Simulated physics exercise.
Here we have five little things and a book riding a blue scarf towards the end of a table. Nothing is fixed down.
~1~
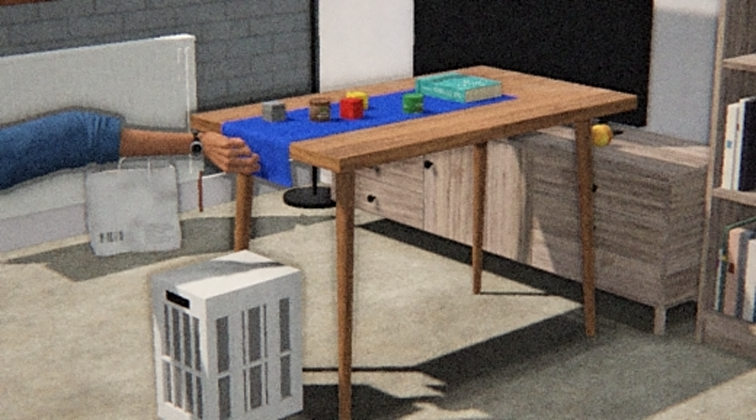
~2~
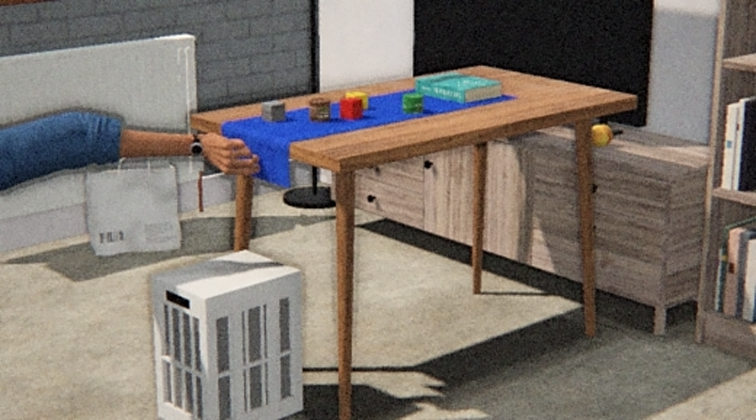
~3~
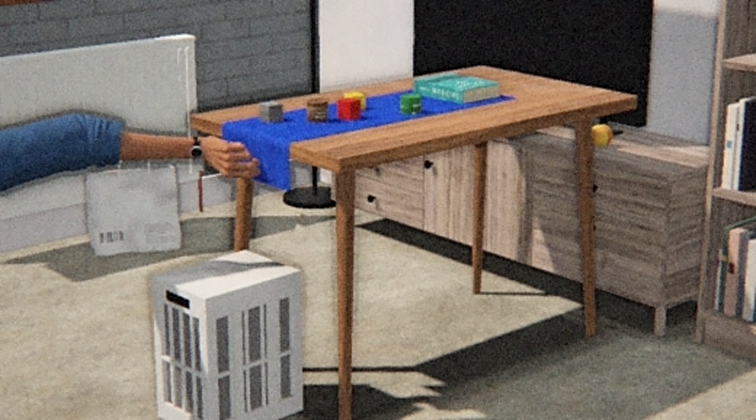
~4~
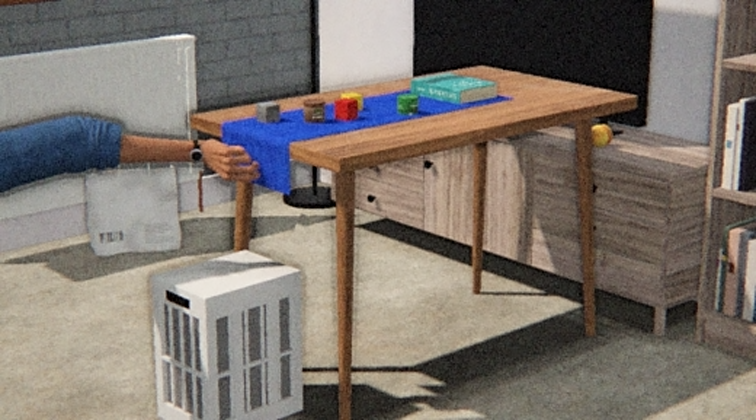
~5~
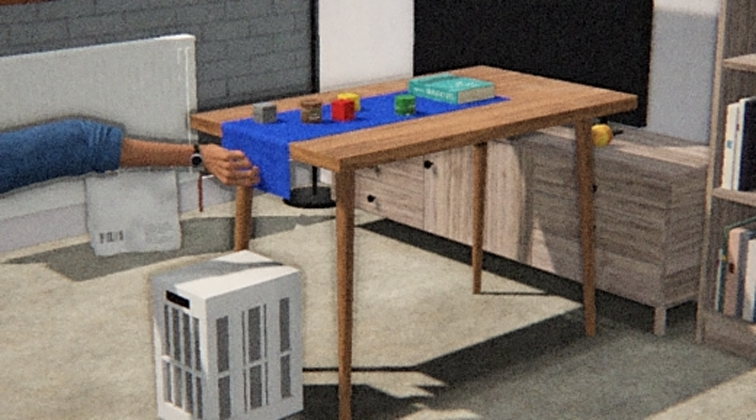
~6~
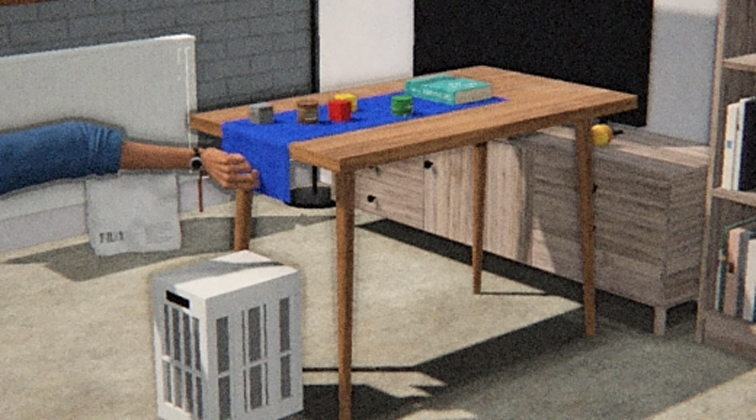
A hand slowly pulls a blue scarf leftward, carrying small coloured objects and a book along the table.
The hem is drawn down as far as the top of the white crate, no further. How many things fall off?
The table loses two.
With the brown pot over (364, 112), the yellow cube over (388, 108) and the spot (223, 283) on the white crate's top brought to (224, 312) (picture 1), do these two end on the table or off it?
The brown pot remains up, the yellow cube keeps its place on top.
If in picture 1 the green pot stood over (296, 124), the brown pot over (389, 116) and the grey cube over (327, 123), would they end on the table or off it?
The green pot goes over, the brown pot remains up, the grey cube is carried off.
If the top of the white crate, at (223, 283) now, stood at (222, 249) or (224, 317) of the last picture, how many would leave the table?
Over the edge go 1 and 3.
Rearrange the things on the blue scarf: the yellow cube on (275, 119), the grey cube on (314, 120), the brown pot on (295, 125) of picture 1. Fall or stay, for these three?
The yellow cube falls; the grey cube goes over; the brown pot comes down.
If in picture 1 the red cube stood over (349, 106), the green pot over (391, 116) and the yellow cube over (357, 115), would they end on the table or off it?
The red cube survives, the green pot holds on, the yellow cube remains up.
A little later, hem near (255, 235); grey cube gone.
Next, hem on the crate; grey cube and brown pot gone.
When it is over, hem on the crate; grey cube and brown pot gone. The count of fallen things is two.
